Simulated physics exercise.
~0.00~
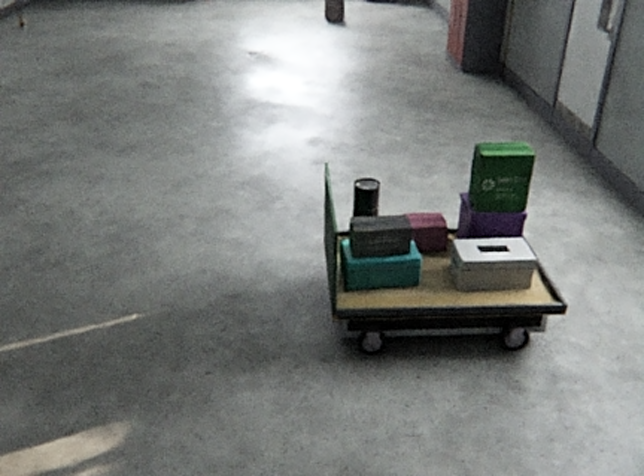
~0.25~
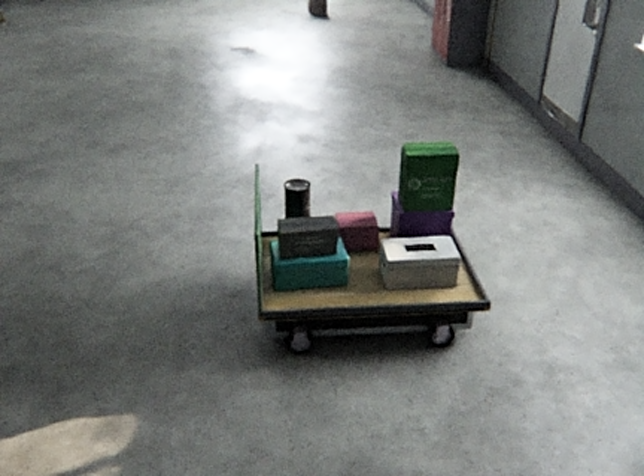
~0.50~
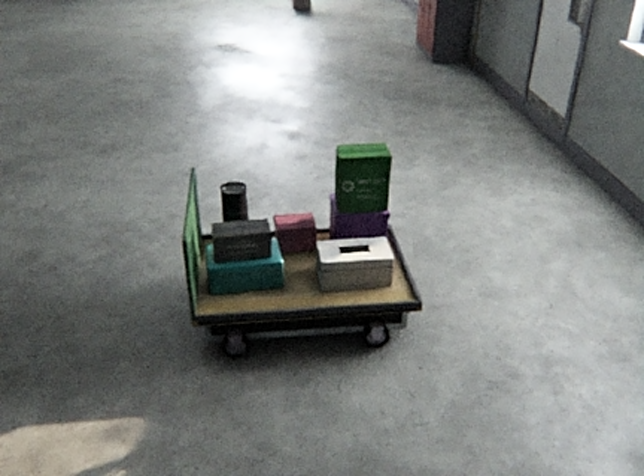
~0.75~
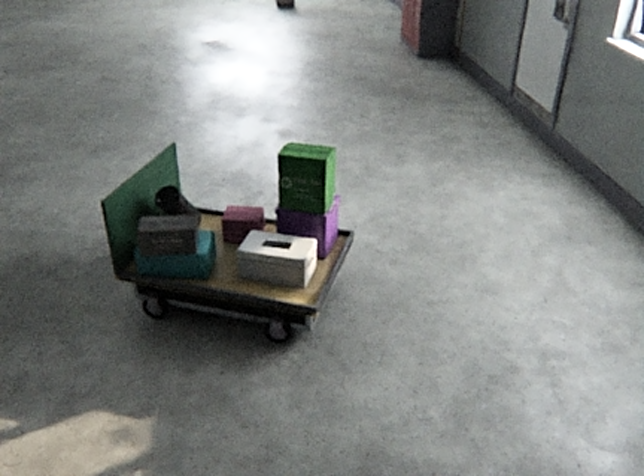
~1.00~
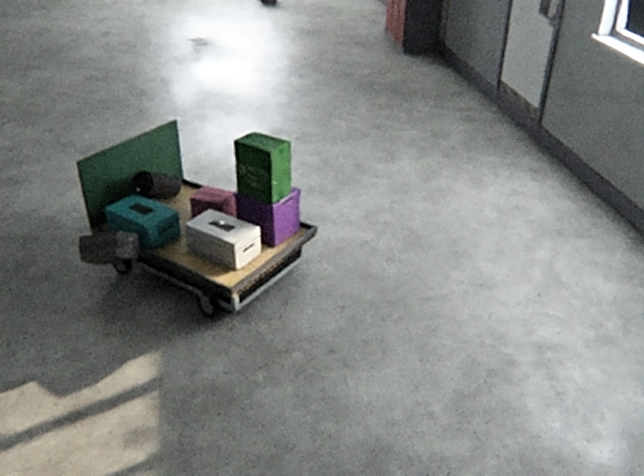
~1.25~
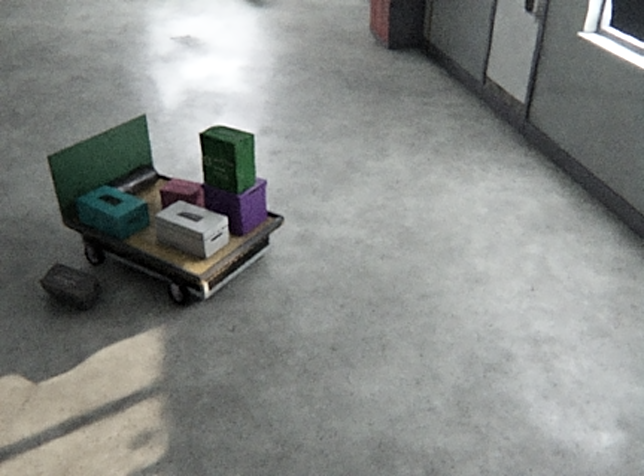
A flat cart with a tall green board at its left end stands on a grey concrete floor, seen from above in a wide corridor with doors along the right. It carries a dark grey box on a turquoise one, a black canister, a small pink box, a white box, and a green box upright on a purple one. The cart slides leftward across the view, then turns, and the canister tips over. The grey box falls off the near side. At the end it lies tipped on the floor, the canister lies by the board, and the green box still stands.
